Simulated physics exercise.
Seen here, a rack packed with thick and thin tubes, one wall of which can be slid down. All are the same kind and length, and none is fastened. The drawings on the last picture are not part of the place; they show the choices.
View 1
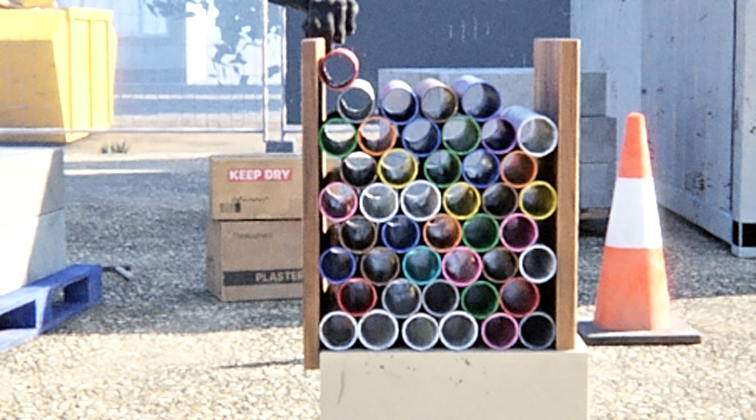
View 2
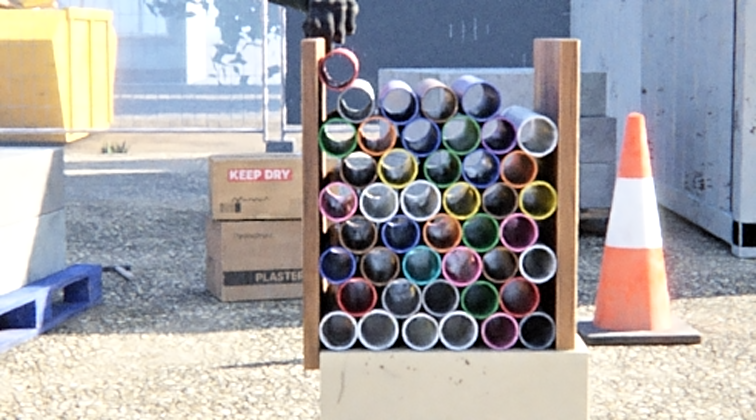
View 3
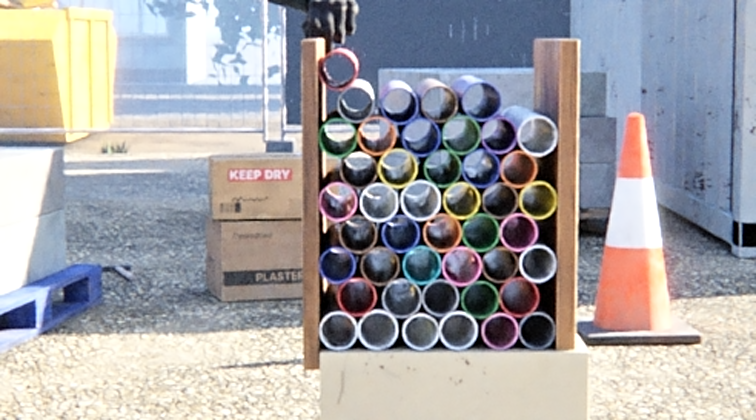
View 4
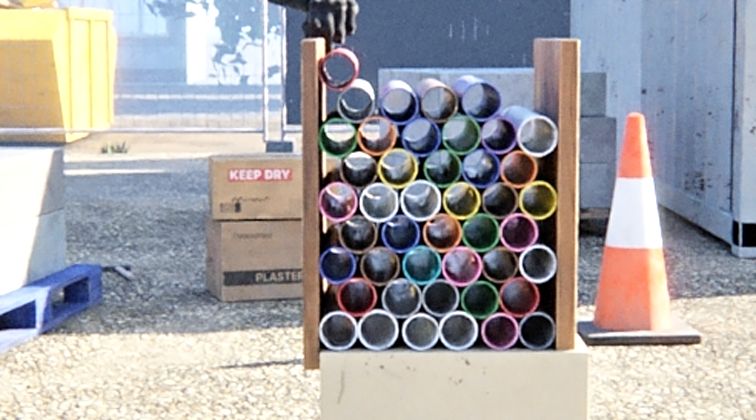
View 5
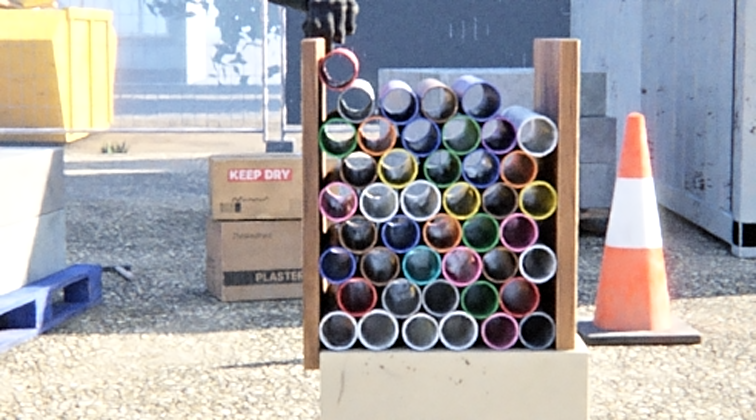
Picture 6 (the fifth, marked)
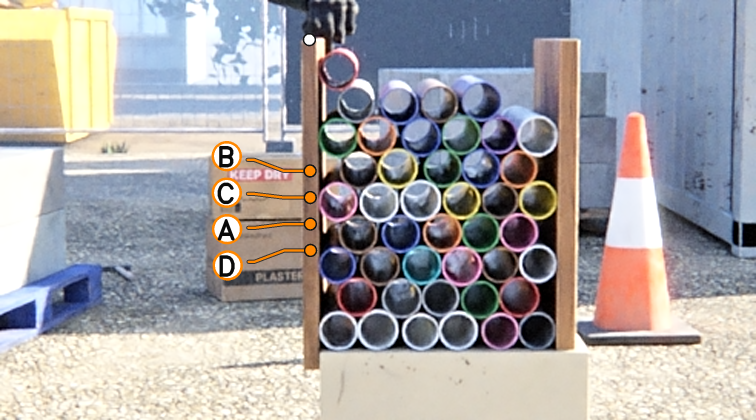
Nothing visibly moves: a dark hand or gripper at the top left stays at a red-rimmed tube, seen from a fixed, level camera in a sunlit gravel yard. Tubes rimmed in white, blue, green, yellow, orange and pink lie stacked between brown upright boards on a pale block. Cardboard boxes, a blue pallet and a yellow container stay still at left, an orange-and-white cone at right.
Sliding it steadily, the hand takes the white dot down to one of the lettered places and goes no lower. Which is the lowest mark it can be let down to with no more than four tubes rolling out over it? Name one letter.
Stop at A.
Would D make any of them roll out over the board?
Yes.
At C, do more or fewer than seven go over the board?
Fewer than seven.
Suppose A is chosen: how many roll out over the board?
With A, three.
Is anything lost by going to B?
Yes.
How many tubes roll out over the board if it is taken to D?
The count is seven.
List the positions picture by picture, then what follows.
In the first picture, a brown tube (380, 266); a pink tube (462, 266); a white tube (538, 264).
In the second picture, a white tube (538, 264); a yellow tube (461, 201).
In the third picture, a green tube (443, 169); an orange tube (518, 169).
In the fourth picture, a blue tube (400, 106); side board (315, 192).
In the fifth picture, a white tube (339, 330); a grey tube (537, 331); a brown tube (380, 266).
On the marked copy, A at (310, 224); B at (310, 171); C at (310, 197); D at (311, 251); the white dot at (309, 39).
Following A. Soon after the start, top of the board (318, 118).
Later, top of the board (318, 206).
In the end, top of the board (318, 223), three out over the board.
As for the rest, B one out over the board; C three out over the board; D more than four out over the board.
